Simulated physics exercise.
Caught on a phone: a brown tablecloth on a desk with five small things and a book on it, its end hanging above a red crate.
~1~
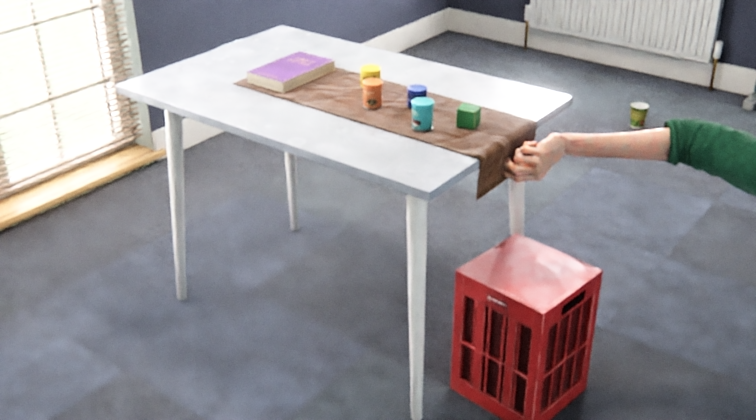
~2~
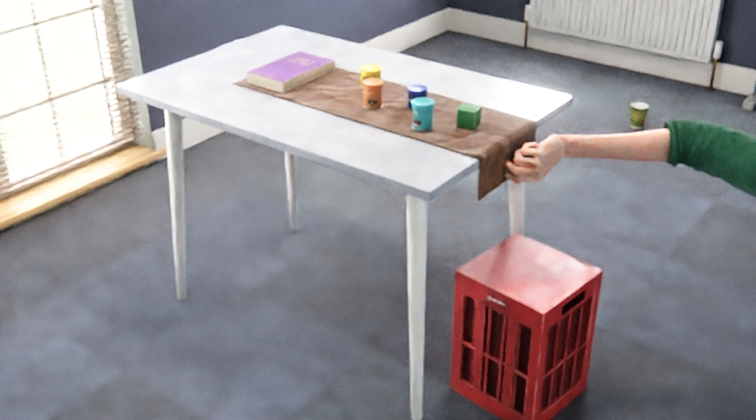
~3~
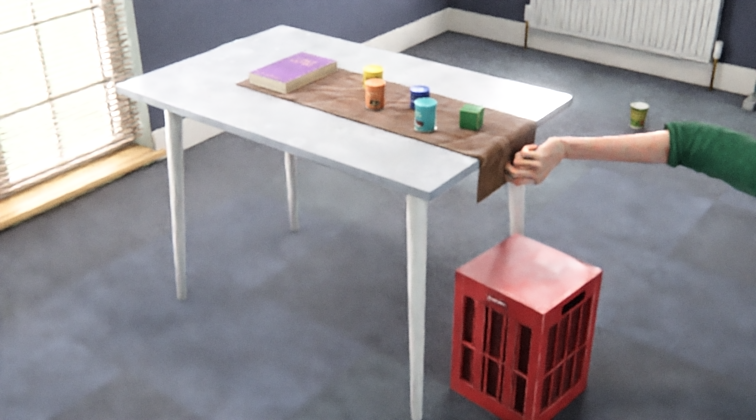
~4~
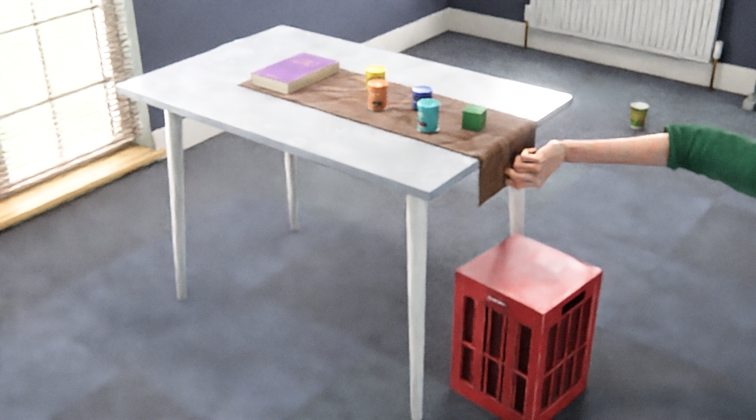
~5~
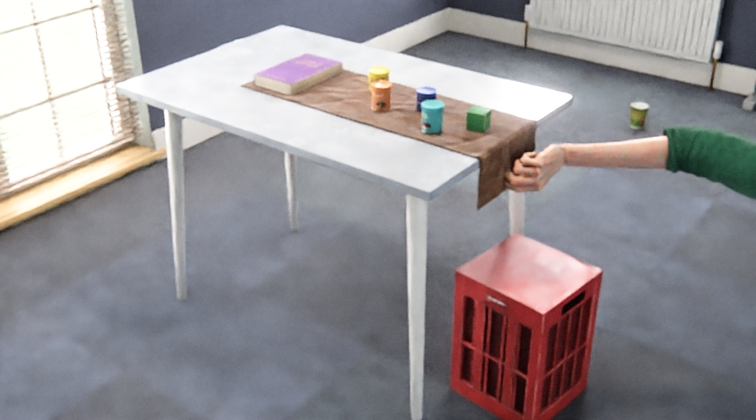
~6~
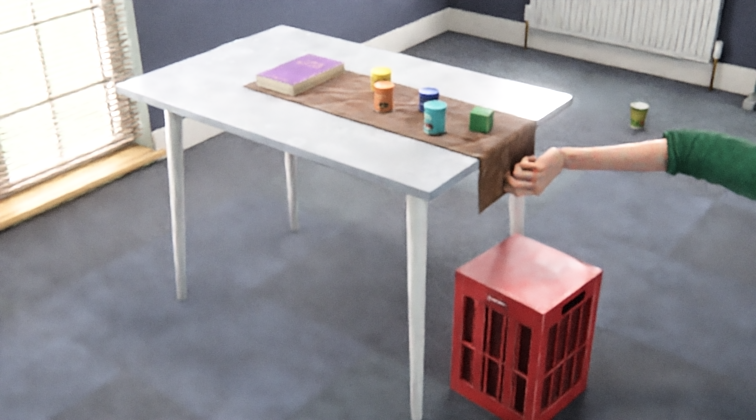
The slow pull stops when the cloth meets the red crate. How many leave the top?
The answer is two.
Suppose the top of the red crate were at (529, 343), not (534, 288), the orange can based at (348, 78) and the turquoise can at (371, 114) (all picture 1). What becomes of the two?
The orange can holds on, the turquoise can is carried off.
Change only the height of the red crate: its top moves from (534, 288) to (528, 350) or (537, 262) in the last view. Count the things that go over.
It would be 4 and 1.
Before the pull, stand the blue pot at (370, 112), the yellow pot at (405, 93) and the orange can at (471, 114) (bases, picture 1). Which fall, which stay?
The blue pot holds on; the yellow pot remains up; the orange can comes down.
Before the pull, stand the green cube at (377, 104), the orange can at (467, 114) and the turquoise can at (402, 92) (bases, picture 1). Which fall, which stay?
The green cube remains up; the orange can tumbles off; the turquoise can does not fall.
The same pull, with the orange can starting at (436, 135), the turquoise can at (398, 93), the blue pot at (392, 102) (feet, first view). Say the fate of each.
The orange can falls, the turquoise can stays on, the blue pot does not fall.
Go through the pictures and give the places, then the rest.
Hem (477, 200); green cube (469, 107); turquoise can (423, 101); blue pot (417, 88); orange can (373, 82); yellow pot (371, 68); top of the crate (535, 288), in the first frame.
Hem (478, 201); green cube (469, 107), in the second frame.
Hem (477, 203); turquoise can (426, 102), in the third frame.
Hem (479, 207); blue pot (423, 89); top of the crate (535, 288), in the fourth frame.
Hem (477, 211); orange can (382, 84), in the fifth frame.
Hem (479, 215); green cube (482, 111); turquoise can (436, 105); blue pot (429, 91); orange can (384, 85); yellow pot (382, 71), in the sixth frame.
Soon after, hem near (505, 229); green cube gone.
Then, hem on the crate; green cube gone.
At rest, hem on the crate; green cube and turquoise can gone. Over the edge go two.
